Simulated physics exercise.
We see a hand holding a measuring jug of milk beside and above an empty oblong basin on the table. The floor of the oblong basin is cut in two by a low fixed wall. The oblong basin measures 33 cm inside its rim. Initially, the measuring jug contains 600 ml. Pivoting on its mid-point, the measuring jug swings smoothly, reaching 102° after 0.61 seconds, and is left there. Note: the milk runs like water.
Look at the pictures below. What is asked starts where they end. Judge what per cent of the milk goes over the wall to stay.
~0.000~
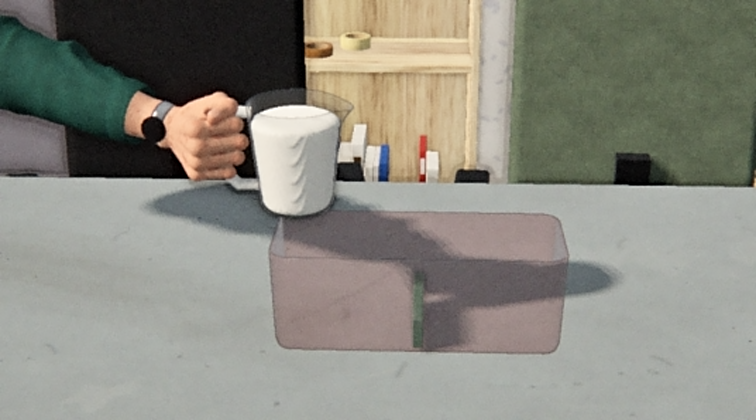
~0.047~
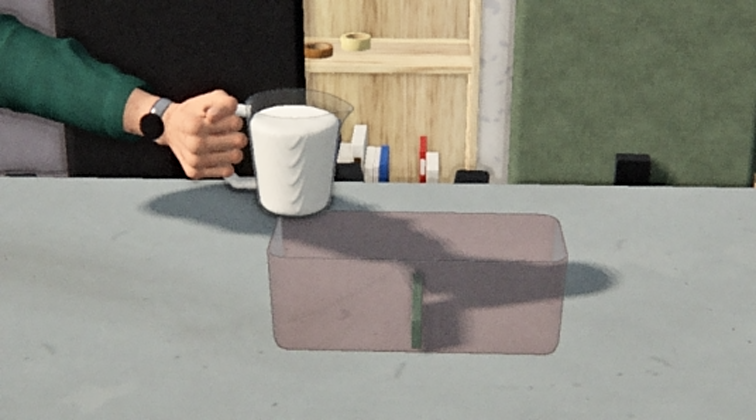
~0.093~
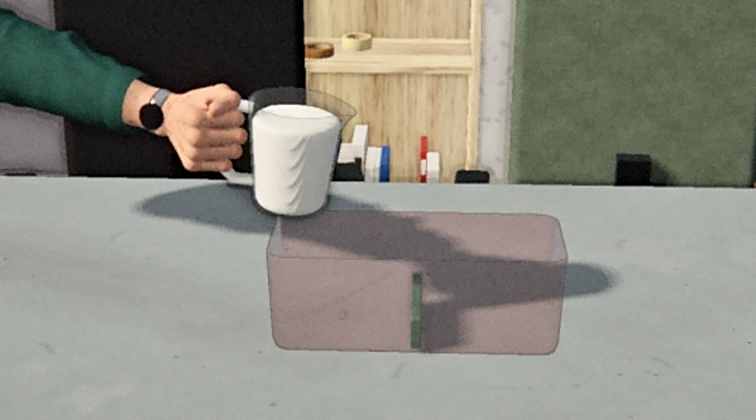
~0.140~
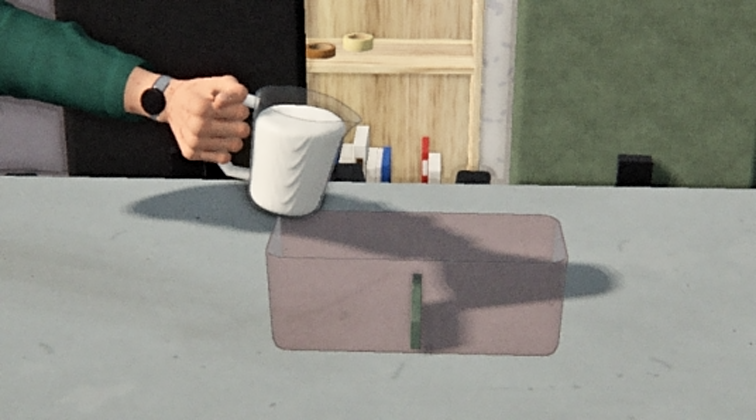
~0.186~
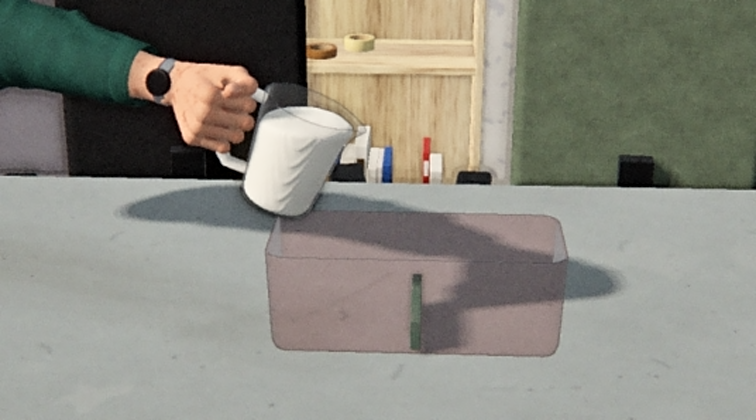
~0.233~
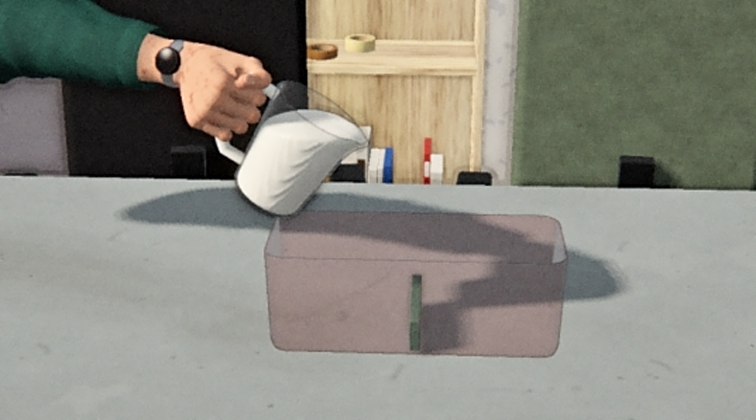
26 percent, roughly.
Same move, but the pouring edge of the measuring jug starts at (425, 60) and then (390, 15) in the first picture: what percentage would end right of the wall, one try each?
Try 1: Approx. 90 %; try 2: Approx. 90 %.
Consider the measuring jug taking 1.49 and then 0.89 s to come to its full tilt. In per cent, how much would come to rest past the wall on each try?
Try 1: 45 %; try 2: 35 %.
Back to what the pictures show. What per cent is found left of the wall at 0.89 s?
Roughly 72 percent.
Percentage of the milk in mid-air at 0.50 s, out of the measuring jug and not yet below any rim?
I'd say close to 18 per cent.
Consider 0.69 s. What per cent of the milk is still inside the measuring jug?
14 %.
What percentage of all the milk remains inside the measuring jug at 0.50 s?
About 56 percent.
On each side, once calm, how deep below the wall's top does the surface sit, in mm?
14 mm left, 30 mm right.
Then, 0.50 s in, the tilt is 93° and 55 per cent is still to pour, 13 is left of the wall and 13 right of it.
Then, 0.69 s in, the tilt is 102° and 14 per cent is still to pour, 56 is left of the wall and 21 right of it.
Then, 0.89 s in, the tilt is 102° and 2 per cent is still to pour, 72 is left of the wall and 24 right of it.
Then, 1.11 s in, the tilt is 102° and 0 per cent is still to pour, 73 is left of the wall and 26 right of it.
Finally, 73 per cent lies left of the wall, 26 right of it and 1 outside.
